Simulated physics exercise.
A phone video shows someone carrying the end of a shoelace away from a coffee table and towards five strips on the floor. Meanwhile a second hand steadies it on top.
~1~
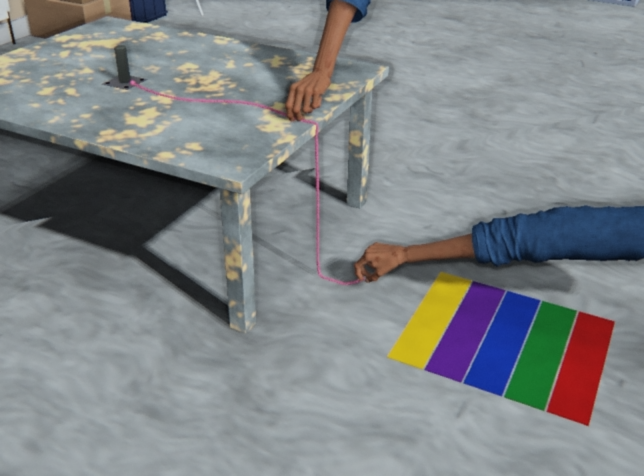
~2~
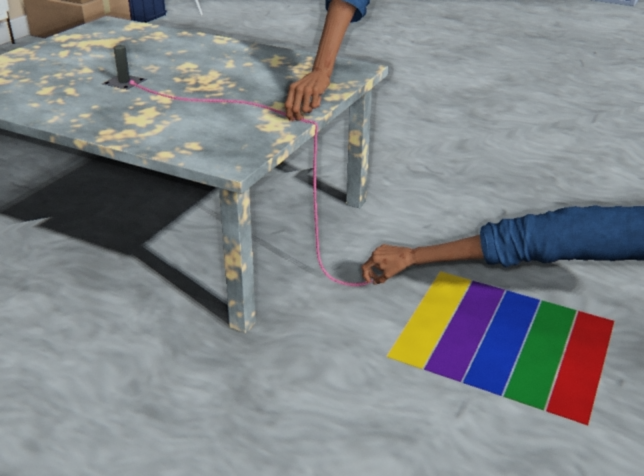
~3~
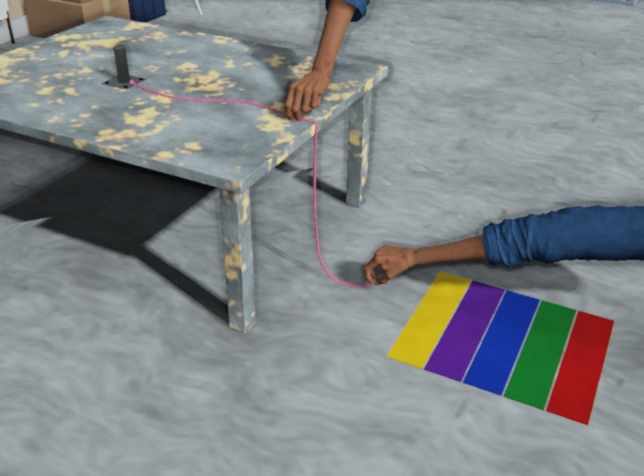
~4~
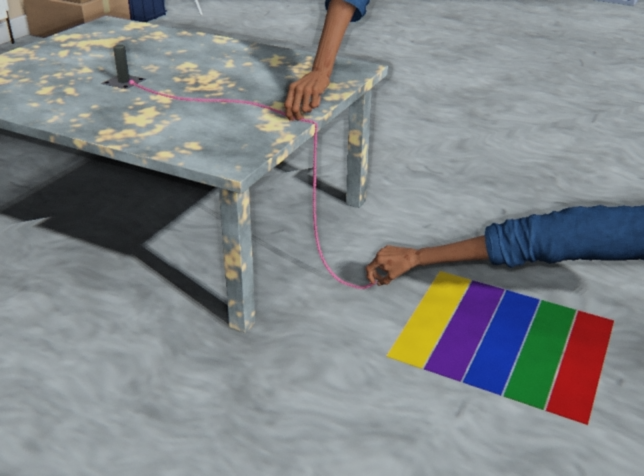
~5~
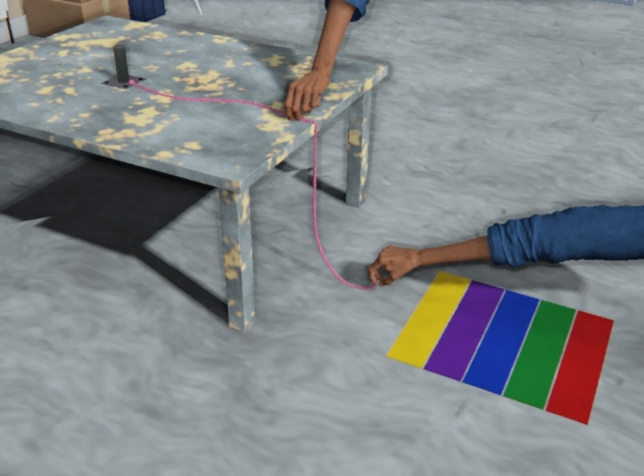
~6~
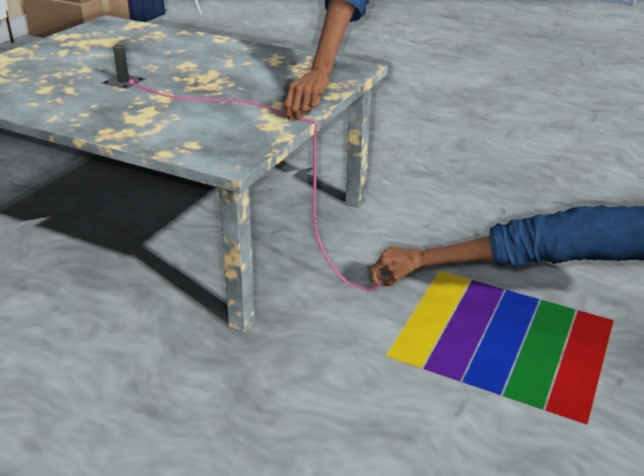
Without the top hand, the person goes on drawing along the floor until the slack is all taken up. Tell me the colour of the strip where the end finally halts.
It halts over purple.
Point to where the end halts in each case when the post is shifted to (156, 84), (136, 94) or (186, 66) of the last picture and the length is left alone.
Estimated pixels per try: (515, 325); (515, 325); (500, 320).
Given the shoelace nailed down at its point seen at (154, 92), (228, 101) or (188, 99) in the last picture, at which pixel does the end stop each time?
First near (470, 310), then near (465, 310), then near (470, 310).
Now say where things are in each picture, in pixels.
End (364, 279); yellow (415, 345); purple (452, 358); blue (491, 370); green (531, 384); red (573, 398), in the first picture.
End (372, 281); shoelace through (149, 91) (209, 101) (273, 110) (315, 144) (315, 208) (322, 267), in the second picture.
End (374, 281), in the third picture.
End (376, 282); shoelace through (149, 90) (208, 100) (272, 109) (315, 144) (314, 207) (327, 267), in the fourth picture.
End (378, 282), in the fifth picture.
End (380, 283); shoelace through (148, 90) (208, 100) (272, 109) (315, 143) (314, 207) (333, 266), in the sixth picture.
Soon after, end near (403, 290); short of the strips.
Then, end near (446, 303); over yellow.
At full stretch, end near (472, 310); over purple. The end stops over the purple strip.
